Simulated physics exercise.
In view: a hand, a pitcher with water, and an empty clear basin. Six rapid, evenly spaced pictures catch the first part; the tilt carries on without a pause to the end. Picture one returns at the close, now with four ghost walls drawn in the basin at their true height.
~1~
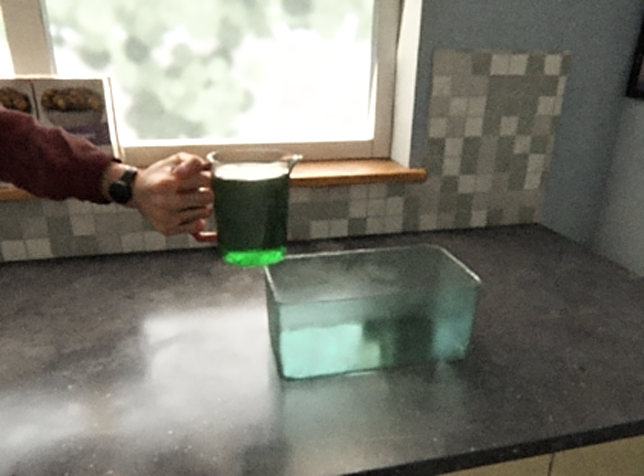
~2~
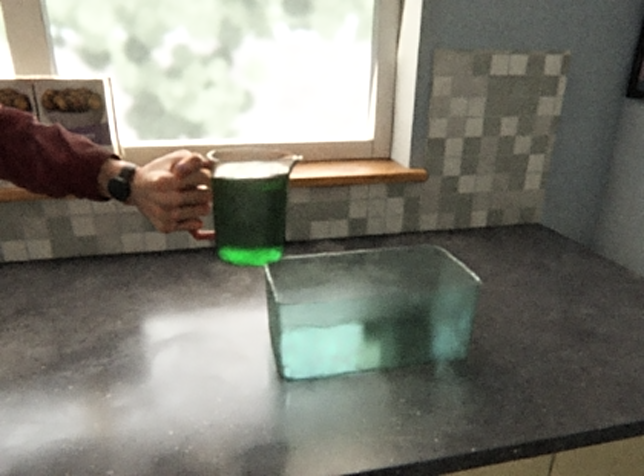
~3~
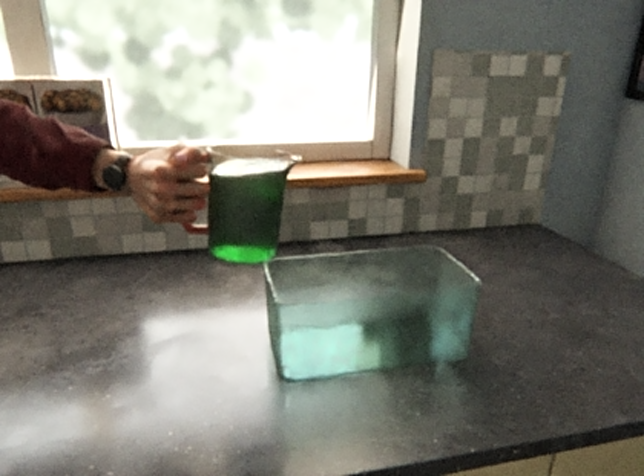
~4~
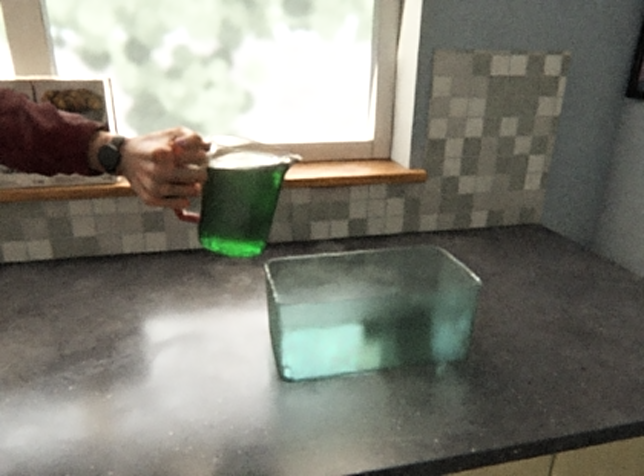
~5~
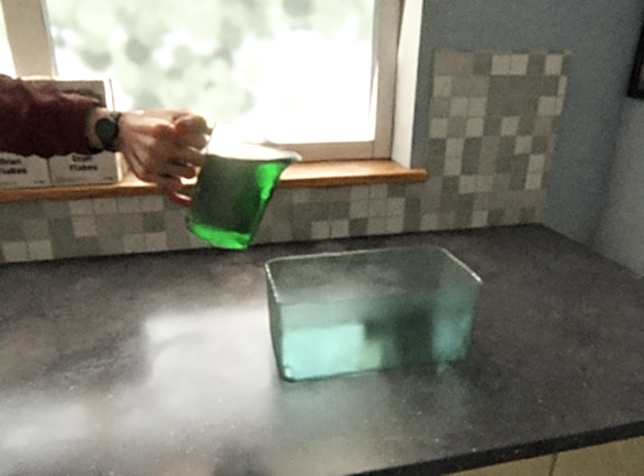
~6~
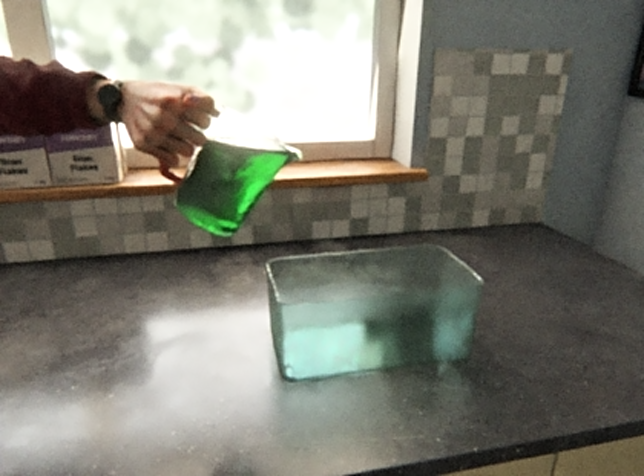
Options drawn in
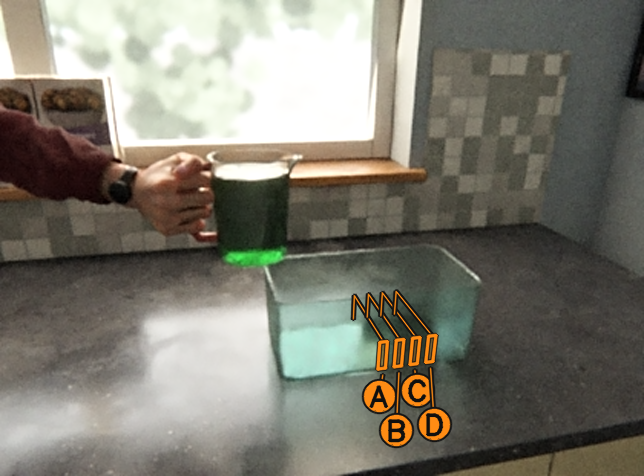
A hand held a clear pitcher of green liquid upright by a clear basin on a dark countertop, then steadily tilted it to the right, with none of the liquid leaving the pitcher.
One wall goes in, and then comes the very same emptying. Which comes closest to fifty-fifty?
I would pick position B.
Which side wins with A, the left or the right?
More ends on the right.
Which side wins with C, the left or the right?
More ends on the left.
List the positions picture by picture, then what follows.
Upright, lip at (300, 157); basin from (279, 379) to (466, 353); nothing has left yet, in the first picture.
Upright, lip at (300, 157); nothing has left yet, in the second picture.
Tipped about 6°, lip at (299, 158); nothing has left yet, in the third picture.
Tipped about 13°, lip at (299, 157); nothing has left yet, in the fourth picture.
Tipped about 22°, lip at (299, 157); nothing has left yet, in the fifth picture.
Tipped about 33°, lip at (300, 157); nothing has left yet, in the sixth picture.
On the marked copy, A at (382, 374); B at (398, 372); C at (414, 370); D at (430, 368).
If A is chosen, about 22 % ends left of the wall and 75 % right of it; 3 % is lost outside.
If B is chosen, about 48 % ends left of the wall and 49 % right of it; 3 % is lost outside.
If C is chosen, about 82 % ends left of the wall and 12 % right of it; 5 % is lost outside.
If D is chosen, about 88 % ends left of the wall and 7 % right of it; 5 % is lost outside.
